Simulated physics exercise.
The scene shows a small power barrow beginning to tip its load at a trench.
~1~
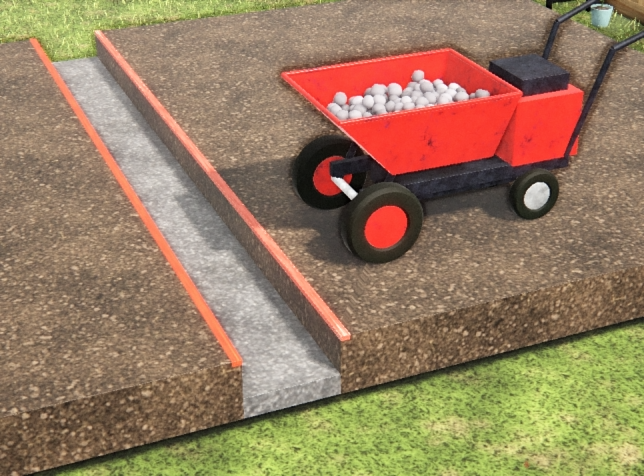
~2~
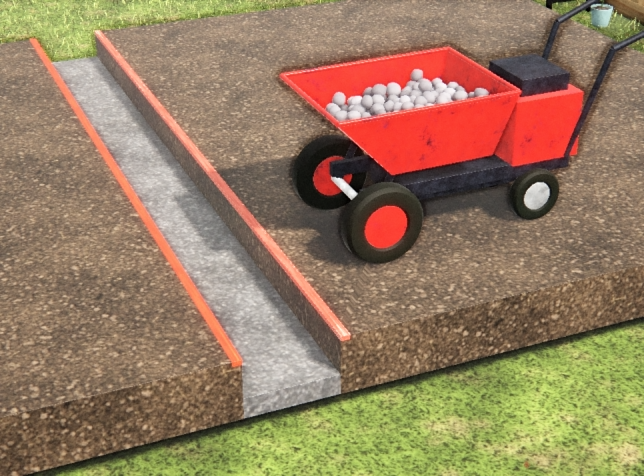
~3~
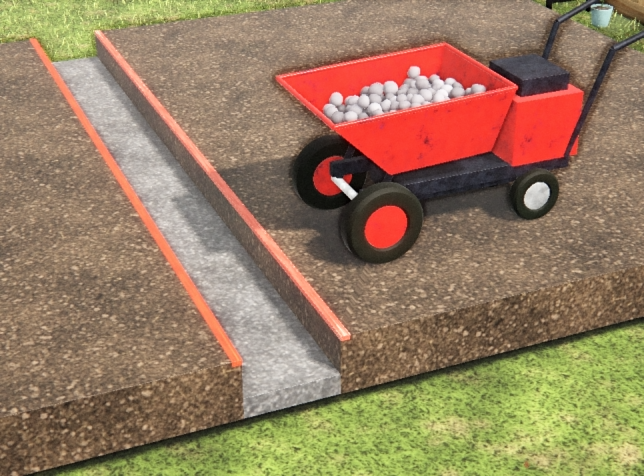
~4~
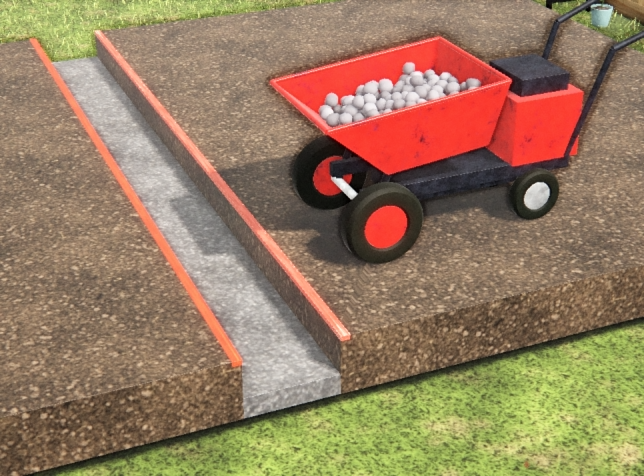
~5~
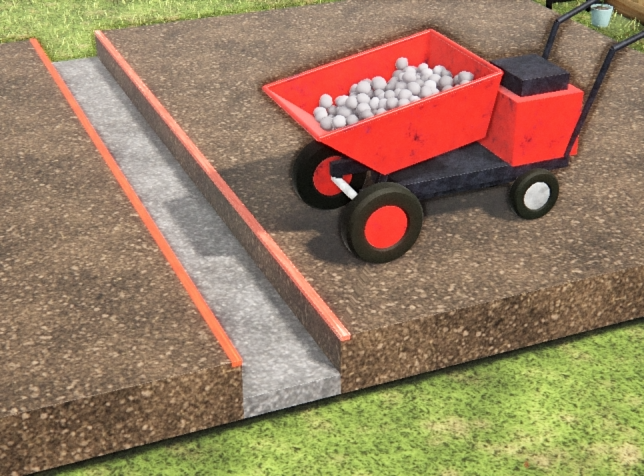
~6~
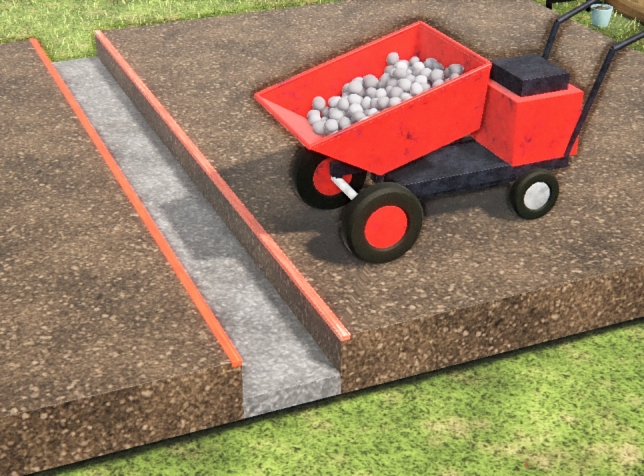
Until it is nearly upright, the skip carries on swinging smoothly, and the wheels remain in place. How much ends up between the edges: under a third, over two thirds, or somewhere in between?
Over two thirds.
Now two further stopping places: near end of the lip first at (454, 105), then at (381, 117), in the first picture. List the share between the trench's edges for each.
Approximately 30 per cent and 100 per cent, in that order.
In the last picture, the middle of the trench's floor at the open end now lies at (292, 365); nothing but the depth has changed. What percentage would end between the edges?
Something like 70 %.
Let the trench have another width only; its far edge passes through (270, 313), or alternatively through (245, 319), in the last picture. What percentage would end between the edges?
About 0 %, then 60 %.
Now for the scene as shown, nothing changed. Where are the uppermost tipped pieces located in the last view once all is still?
Summit in the final view: Around (160, 259).
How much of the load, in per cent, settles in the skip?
Share in the skip: Around 0 %.
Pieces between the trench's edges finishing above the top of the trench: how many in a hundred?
About 5 in a hundred.
Soon after the last picture, skip tipped steeply; all in the skip.
A little later, skip tipped right over; most in the skip; about a quarter in or heaped over the trench; a stray few falling.
Later still, skip tipped right over; a stray few in the skip; nearly all in or heaped over the trench; a small part beyond it.
At rest, skip tipped right over; a stray few in the skip; nearly all in or heaped over the trench; a small part beyond it.
